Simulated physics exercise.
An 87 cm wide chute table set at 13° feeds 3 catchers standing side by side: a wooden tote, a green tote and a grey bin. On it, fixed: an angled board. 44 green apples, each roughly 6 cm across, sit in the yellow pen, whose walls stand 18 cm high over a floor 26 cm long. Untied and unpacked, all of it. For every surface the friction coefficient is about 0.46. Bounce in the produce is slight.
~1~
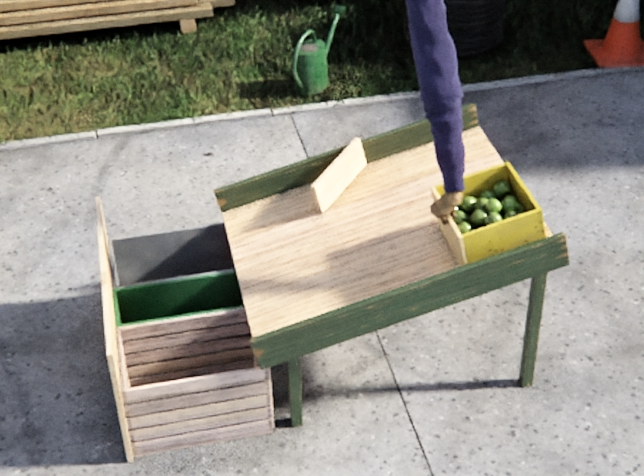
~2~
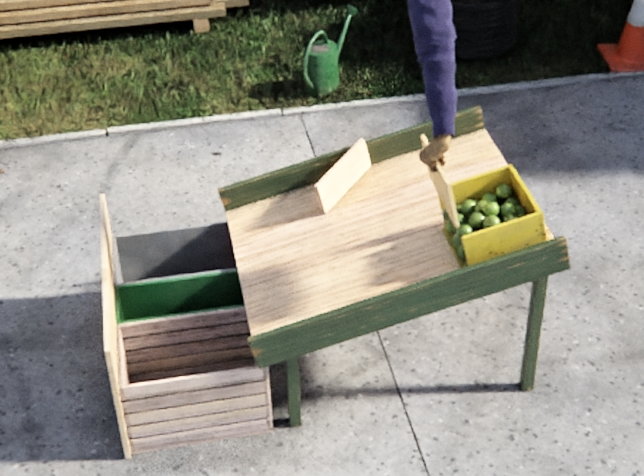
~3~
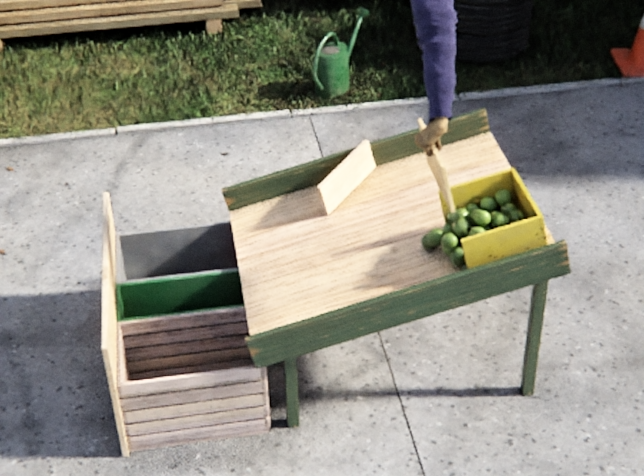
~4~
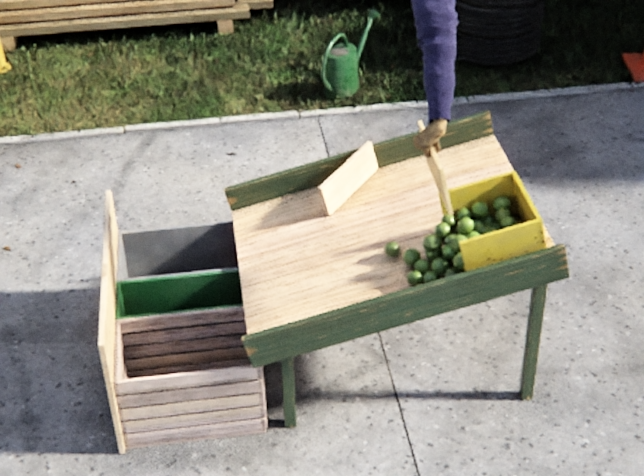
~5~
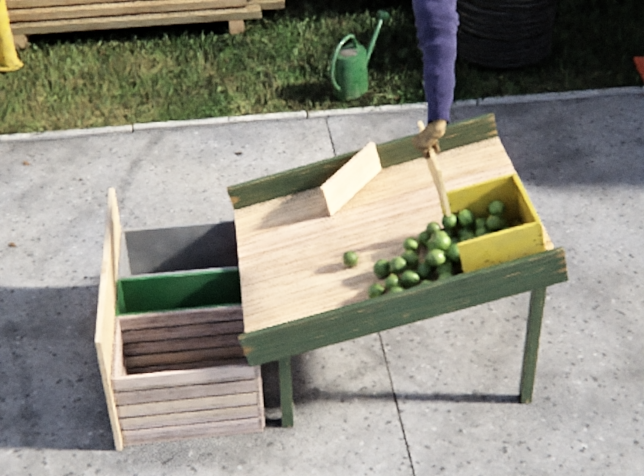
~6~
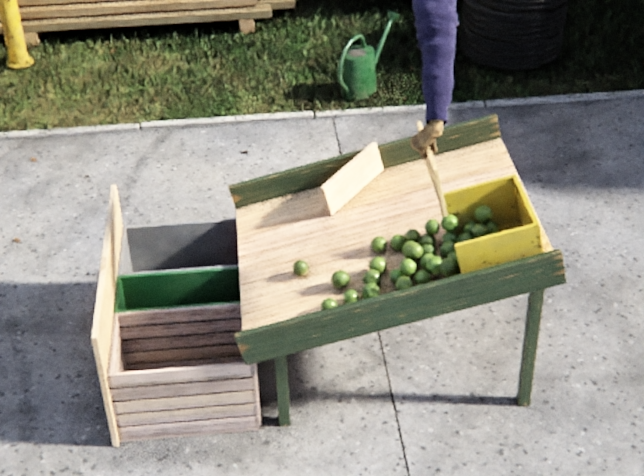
A hand lifts the gate of a yellow pen and green apples roll leftward down the table.
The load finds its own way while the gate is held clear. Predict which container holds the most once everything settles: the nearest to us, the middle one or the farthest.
Near.
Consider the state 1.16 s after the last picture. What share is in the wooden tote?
About 65 per cent.
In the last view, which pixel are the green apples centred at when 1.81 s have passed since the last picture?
(157, 388).
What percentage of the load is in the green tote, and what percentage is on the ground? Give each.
My estimate is some 15 per cent, then some 0 per cent.
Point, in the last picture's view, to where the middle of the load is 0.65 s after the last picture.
Near (294, 300).
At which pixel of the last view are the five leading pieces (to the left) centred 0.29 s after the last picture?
(233, 323).
Then, 0.29 s after the last picture, 6 still in the yellow pen, 1 in the green tote, 36 on the slope and 1 in the air.
Then, 0.65 s after the last picture, 9 in the wooden tote, 2 in the green tote, 28 on the slope and 5 in the air.
Then, 1.16 s after the last picture, 28 in the wooden tote, 6 in the green tote, 1 in the grey bin, 7 on the slope and 2 in the air.
Outcome (1.81 s after the last picture), 36 in the wooden tote, 7 in the green tote and 1 in the grey bin.
